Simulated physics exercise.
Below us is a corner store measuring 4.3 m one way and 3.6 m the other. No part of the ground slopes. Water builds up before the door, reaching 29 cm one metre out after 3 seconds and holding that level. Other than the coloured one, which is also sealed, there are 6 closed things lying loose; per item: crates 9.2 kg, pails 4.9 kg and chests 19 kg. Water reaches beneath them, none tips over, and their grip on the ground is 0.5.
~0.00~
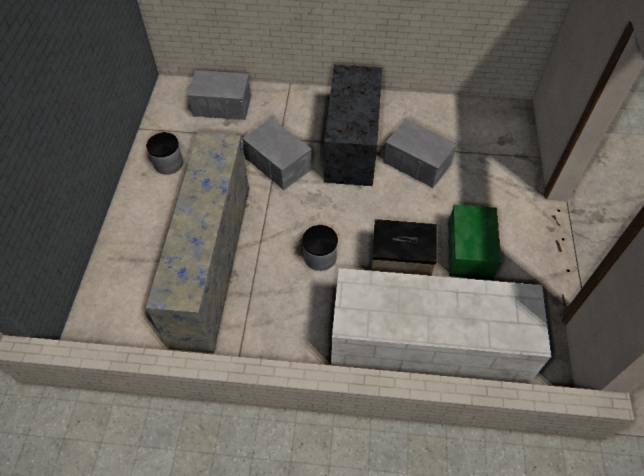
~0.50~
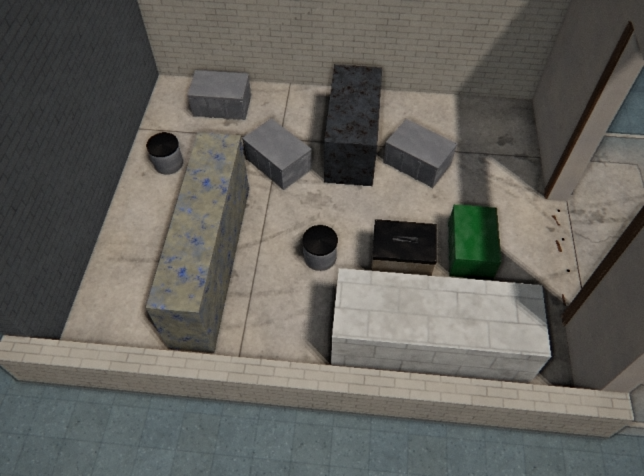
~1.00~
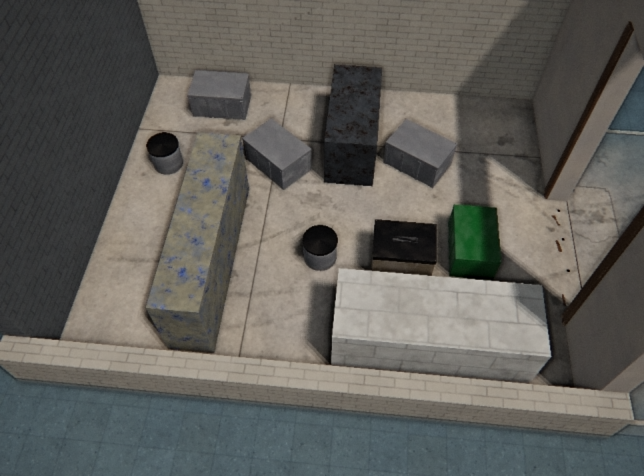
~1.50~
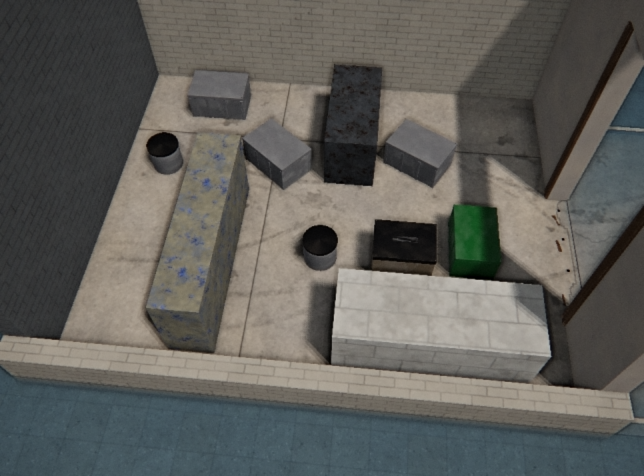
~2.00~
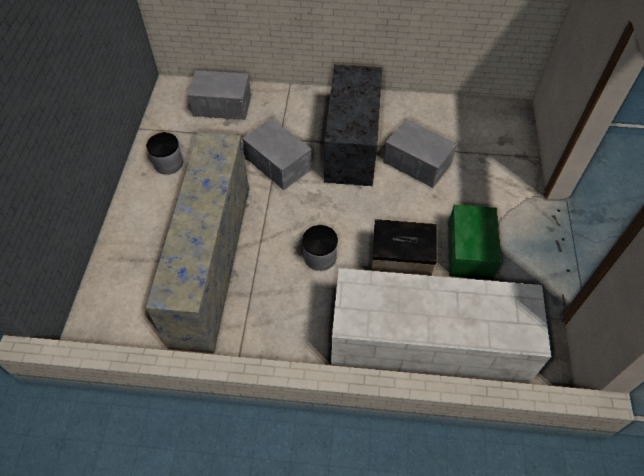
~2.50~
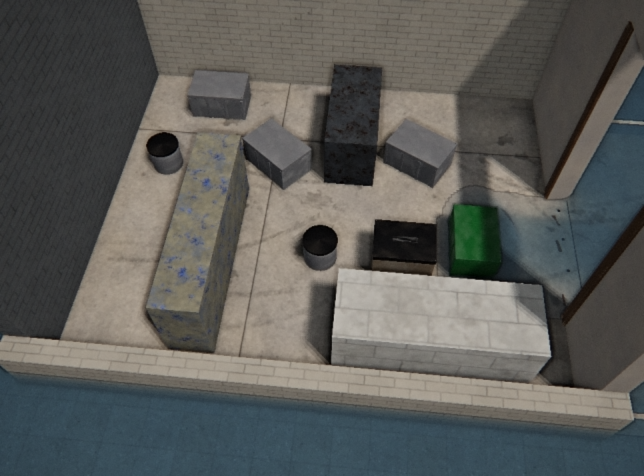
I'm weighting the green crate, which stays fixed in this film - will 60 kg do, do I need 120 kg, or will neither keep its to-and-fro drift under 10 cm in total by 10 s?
You need 120 kg.
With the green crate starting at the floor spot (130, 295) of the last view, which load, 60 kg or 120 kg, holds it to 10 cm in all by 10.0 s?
Looking at the loads, both keep it.
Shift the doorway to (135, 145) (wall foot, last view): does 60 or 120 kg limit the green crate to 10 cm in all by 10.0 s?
The small mass already works.
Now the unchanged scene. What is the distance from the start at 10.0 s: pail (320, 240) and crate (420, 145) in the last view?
Respectively 50 and 100 cm.
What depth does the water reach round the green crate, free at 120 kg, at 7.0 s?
Close to 14 cm deep.
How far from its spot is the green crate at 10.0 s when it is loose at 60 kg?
It would be some 140 cm from its spot.
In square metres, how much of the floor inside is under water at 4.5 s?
8.0 m2.
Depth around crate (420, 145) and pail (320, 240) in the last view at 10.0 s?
Roughly 16 and 14 cm.
After 3.5 s the green crate would be 10 cm from its start with 60 kg and 0 cm from its start with 120 kg; 11 cm of water round it then.
After 4.5 s the green crate would be 44 cm from its start with 60 kg and 0 cm from its start with 120 kg; 12 cm of water round it then.
After 7.0 s the green crate would be 67 cm from its start with 60 kg and 0 cm from its start with 120 kg; 14 cm of water round it then.
After 10.0 s the green crate would be 131 cm from its start with 60 kg and 0 cm from its start with 120 kg; 16 cm of water round it then.
